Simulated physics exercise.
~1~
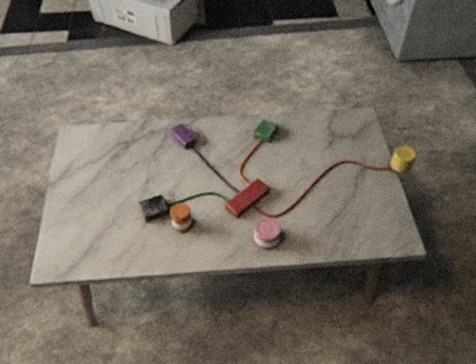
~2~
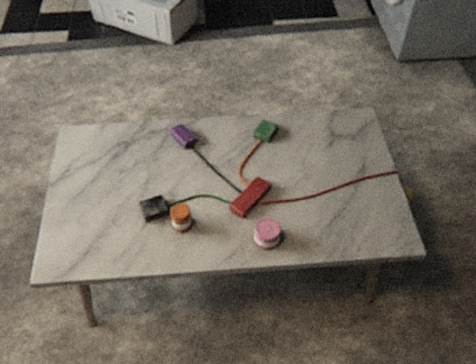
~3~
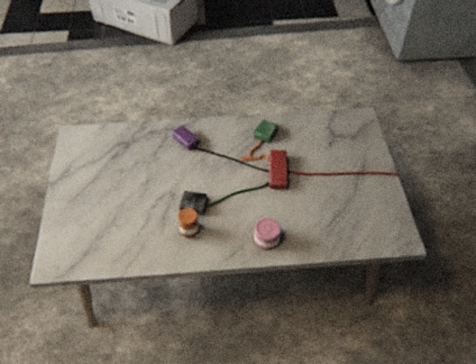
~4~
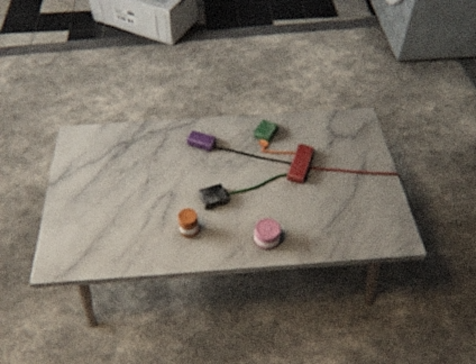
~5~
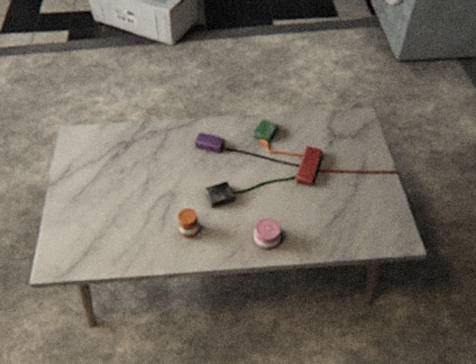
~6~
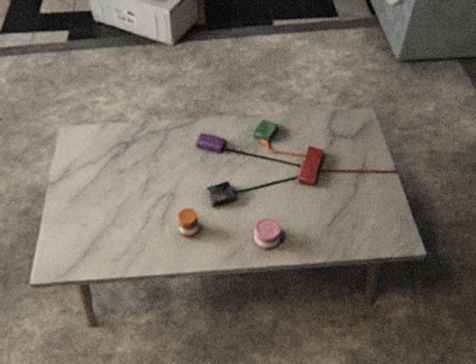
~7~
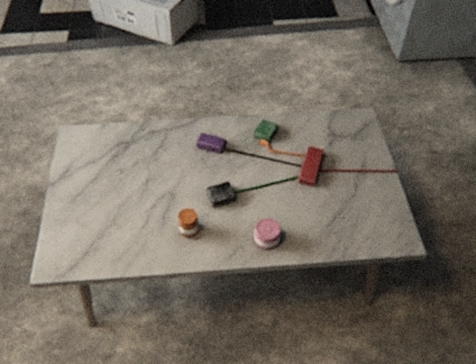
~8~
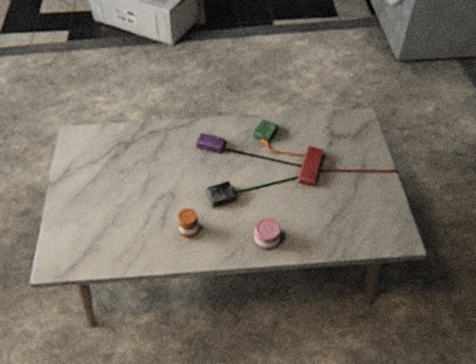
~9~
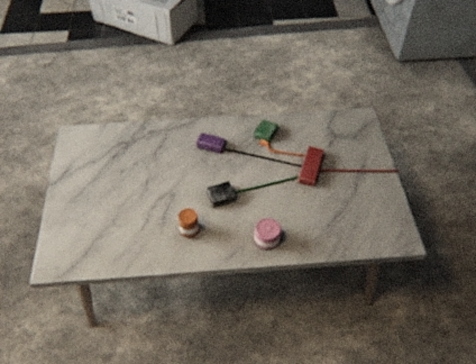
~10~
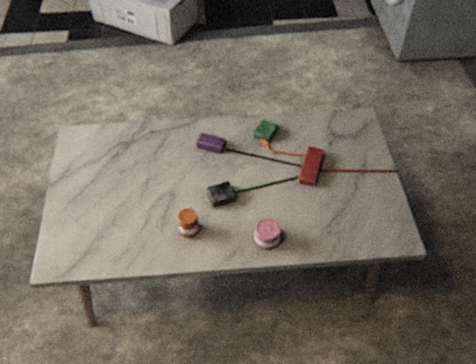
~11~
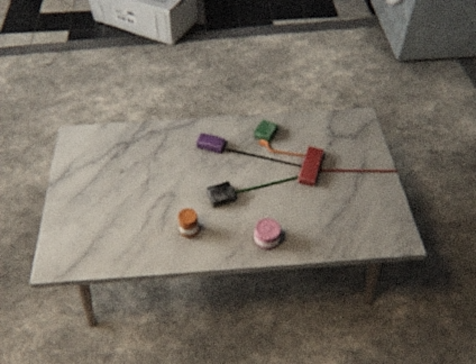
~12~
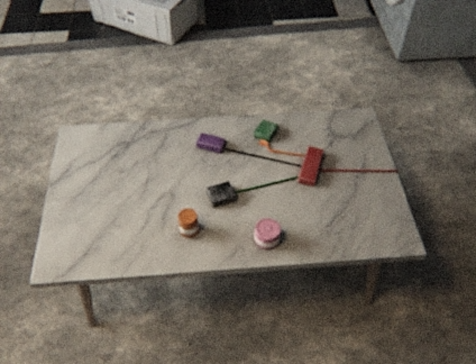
A yellow speaker at the right edge of a marble-topped table, joined by a red cable to a red power strip, tips over the edge and drops out of sight. The cable pulls taut and drags the strip to the right and slightly away from the viewer. The black charger slides after it on its green cable, brushing past the orange tin, and then the purple phone is tugged rightward too. The green drive and pink tin stay put. Everything soon stops, with the strip near the right edge and the red cable stretched straight over it.
